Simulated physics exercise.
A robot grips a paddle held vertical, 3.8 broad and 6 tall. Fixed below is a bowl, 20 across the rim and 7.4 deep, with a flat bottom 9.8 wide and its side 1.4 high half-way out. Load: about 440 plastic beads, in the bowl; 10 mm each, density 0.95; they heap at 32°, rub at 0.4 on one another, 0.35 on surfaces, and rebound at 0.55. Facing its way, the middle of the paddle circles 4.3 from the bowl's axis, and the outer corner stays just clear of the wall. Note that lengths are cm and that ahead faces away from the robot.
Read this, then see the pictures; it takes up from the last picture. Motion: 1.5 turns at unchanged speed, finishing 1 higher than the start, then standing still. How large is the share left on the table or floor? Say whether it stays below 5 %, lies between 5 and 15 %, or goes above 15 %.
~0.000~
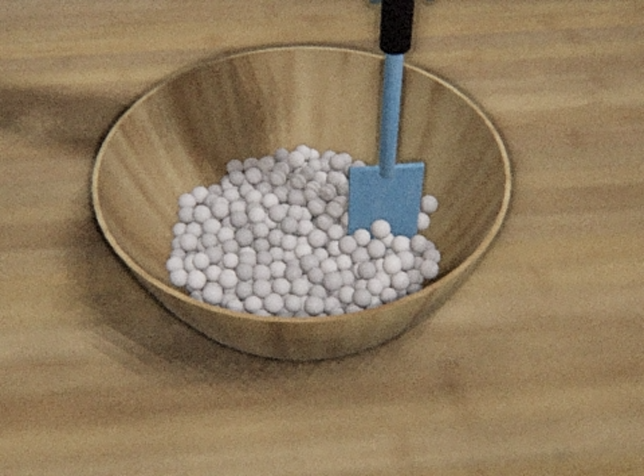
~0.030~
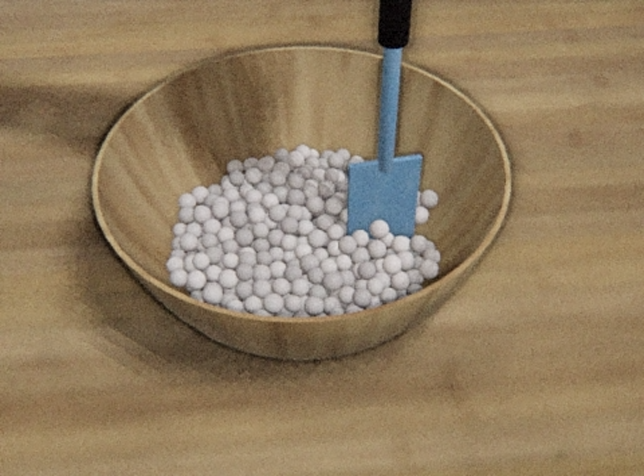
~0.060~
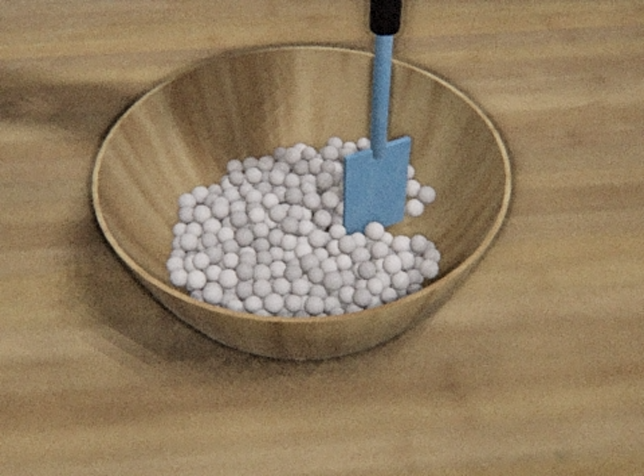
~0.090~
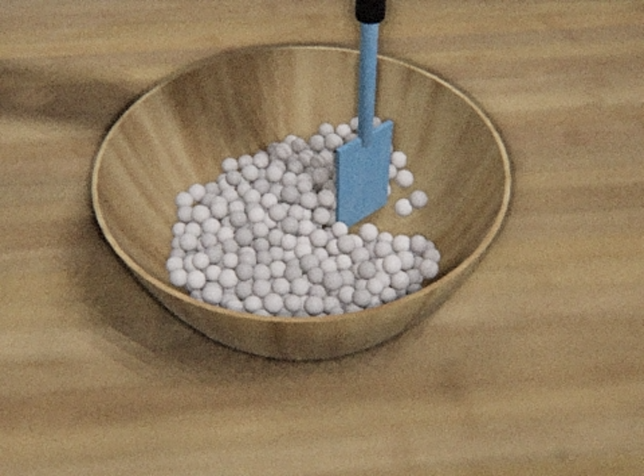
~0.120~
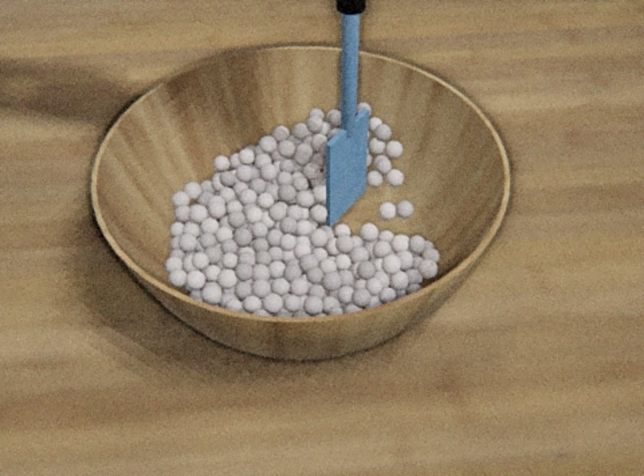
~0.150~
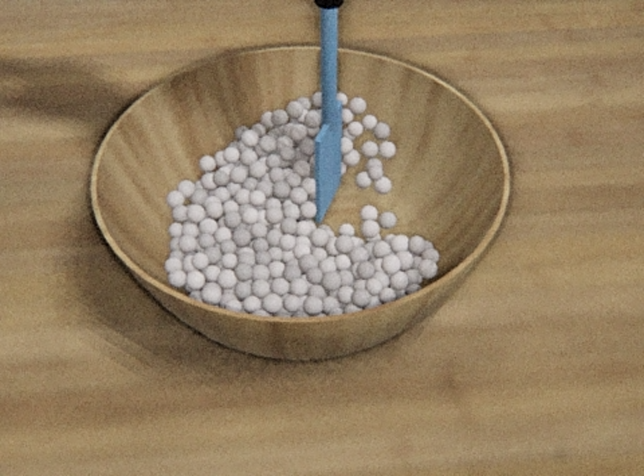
It stays below 5 %.
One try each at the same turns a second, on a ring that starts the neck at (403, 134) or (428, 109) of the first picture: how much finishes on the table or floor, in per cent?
First try about 0 per cent, second try about 0 per cent.
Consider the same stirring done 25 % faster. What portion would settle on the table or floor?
Estimate: Near 0 in a hundred.
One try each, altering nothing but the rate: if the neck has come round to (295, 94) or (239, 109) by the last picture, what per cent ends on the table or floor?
About 0 per cent, then about 10 per cent.
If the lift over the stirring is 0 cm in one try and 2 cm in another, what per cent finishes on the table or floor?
Near 0 in a hundred, then 0 in a hundred.
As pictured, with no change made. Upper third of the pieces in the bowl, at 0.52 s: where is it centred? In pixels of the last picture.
Upper-third centre: Approx. (321, 298) px.
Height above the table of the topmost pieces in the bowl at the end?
Roughly 5.0 centimetres.
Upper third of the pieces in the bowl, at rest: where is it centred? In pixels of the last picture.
(239, 252).
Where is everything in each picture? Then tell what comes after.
The paddle neck at (388, 143), 0° round; upper third of the load around (299, 228), from x 175 to 430, top at y 155; 441 in the bowl, in the first picture.
The paddle neck at (387, 138), 6° round; upper third of the load around (301, 228), from x 175 to 430, top at y 155, in the second picture.
The paddle neck at (379, 124), 20° round; upper third of the load around (303, 215), from x 175 to 430, top at y 145, in the third picture.
The paddle neck at (366, 112), 35° round; upper third of the load around (301, 202), from x 175 to 430, top at y 125, in the fourth picture.
The paddle neck at (349, 103), 50° round; upper third of the load around (292, 193), from x 175 to 430, top at y 110, in the fifth picture.
The paddle neck at (329, 97), 66° round; upper third of the load around (279, 176), from x 175 to 430, top at y 100; 441 in the bowl, in the sixth picture.
After 0.52 s, 251° round, highest piece 7 above the table; 441 in the bowl.
After 0.89 s, 77° round, highest piece 6 above the table; 441 in the bowl.
After 1.27 s, 180° round, highest piece 5 above the table; 441 in the bowl.
After 1.97 s, 180° round, highest piece 5 above the table; 441 in the bowl.
In the end, 441 in the bowl. That is 0 % on the table or floor.
